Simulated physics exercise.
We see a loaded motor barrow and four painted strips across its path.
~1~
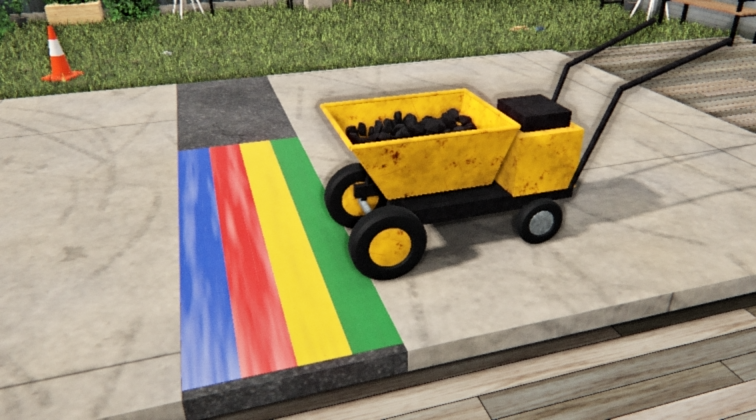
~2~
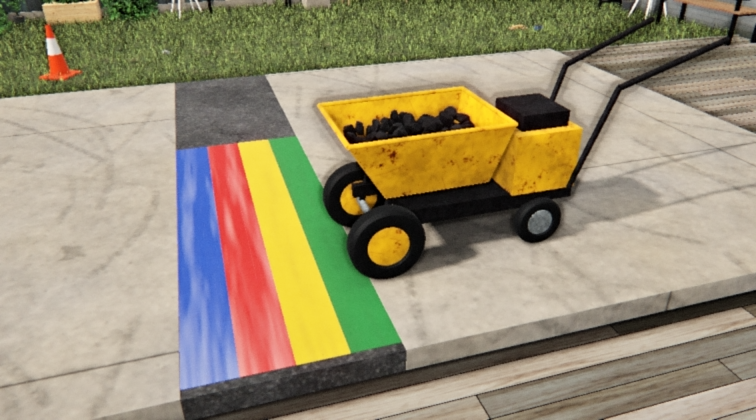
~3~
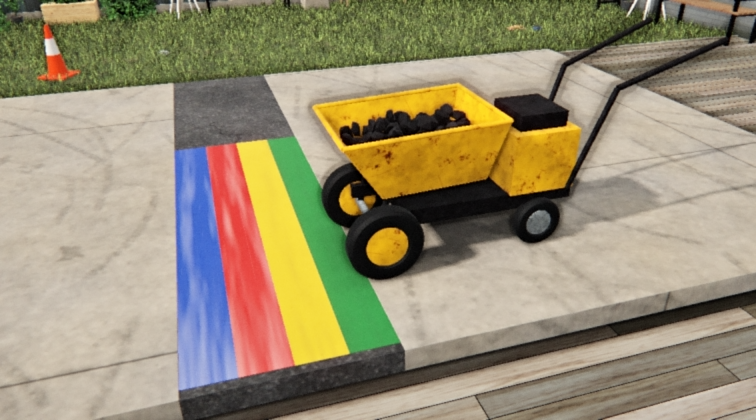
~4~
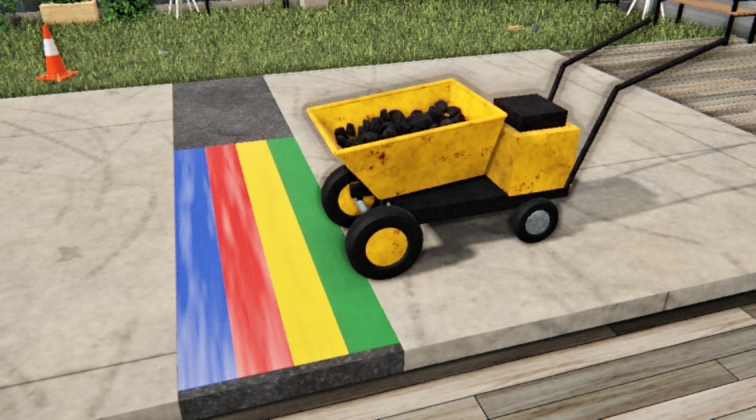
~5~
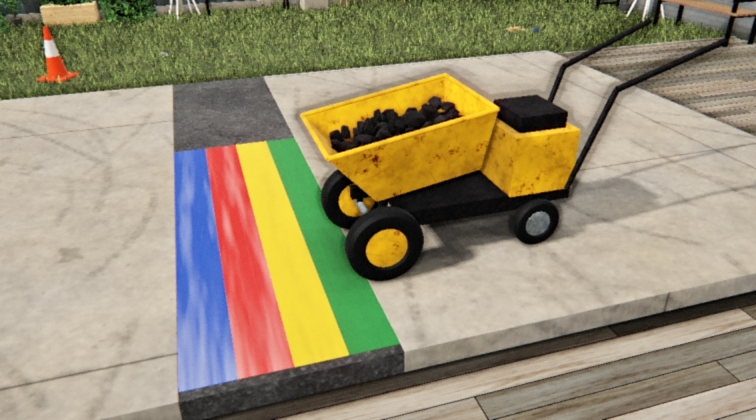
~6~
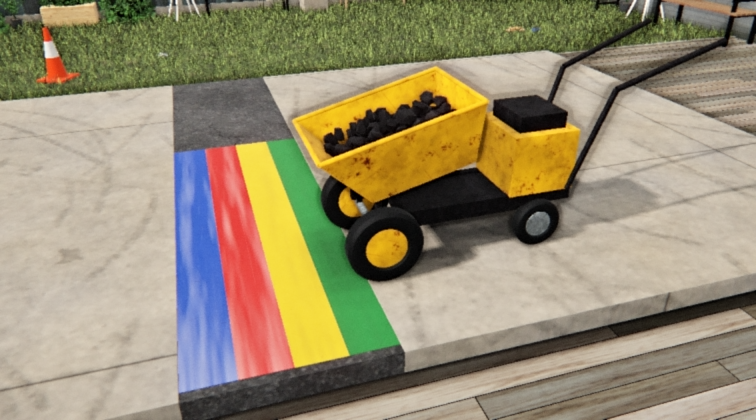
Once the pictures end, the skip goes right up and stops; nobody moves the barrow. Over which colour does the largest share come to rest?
Most covered: The red band.
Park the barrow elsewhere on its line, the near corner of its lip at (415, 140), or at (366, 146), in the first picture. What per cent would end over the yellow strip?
Roughly 40 per cent, and 10 per cent.
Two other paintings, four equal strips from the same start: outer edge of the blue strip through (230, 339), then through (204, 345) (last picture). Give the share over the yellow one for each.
The first gives 0 %, the second 0 %.
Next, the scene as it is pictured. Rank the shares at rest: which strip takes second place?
It is the blue strip.
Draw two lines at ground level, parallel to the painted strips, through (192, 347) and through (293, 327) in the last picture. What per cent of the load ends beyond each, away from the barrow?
Roughly 10 per cent, and 70 per cent.
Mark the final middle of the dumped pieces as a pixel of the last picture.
Near (227, 273).
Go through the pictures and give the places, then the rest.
In the first picture, lip of the skip at (352, 148), level; top of the load at (419, 131), lumps of coal; green strip at (360, 308); yellow strip at (312, 318); red strip at (261, 327); blue strip at (208, 338).
In the second picture, lip of the skip at (349, 148), level; top of the load at (417, 130).
In the third picture, lip of the skip at (343, 150), tipped barely; top of the load at (425, 129).
In the fourth picture, lip of the skip at (336, 153), tipped a little; top of the load at (420, 127).
In the fifth picture, lip of the skip at (329, 159), tipped a little; top of the load at (433, 125).
In the sixth picture, lip of the skip at (320, 166), tipped clearly; top of the load at (425, 121); green strip at (357, 309); yellow strip at (309, 319); red strip at (258, 329); blue strip at (205, 340).
Soon after the last picture, skip tipped steeply; all in the skip.
A little later, skip tipped steeply; nearly all in the skip; a small part over the red strip; a stray few over the blue strip.
Later still, skip tipped right over; about half in the skip; a stray few over the yellow strip; about a third over the red strip; about a quarter over the blue strip; a small part off the paint.
By the end, skip tipped right over; about a third in the skip; none over the green strip; a stray few over the yellow strip; about a third over the red strip; about a quarter over the blue strip; a small part off the paint.
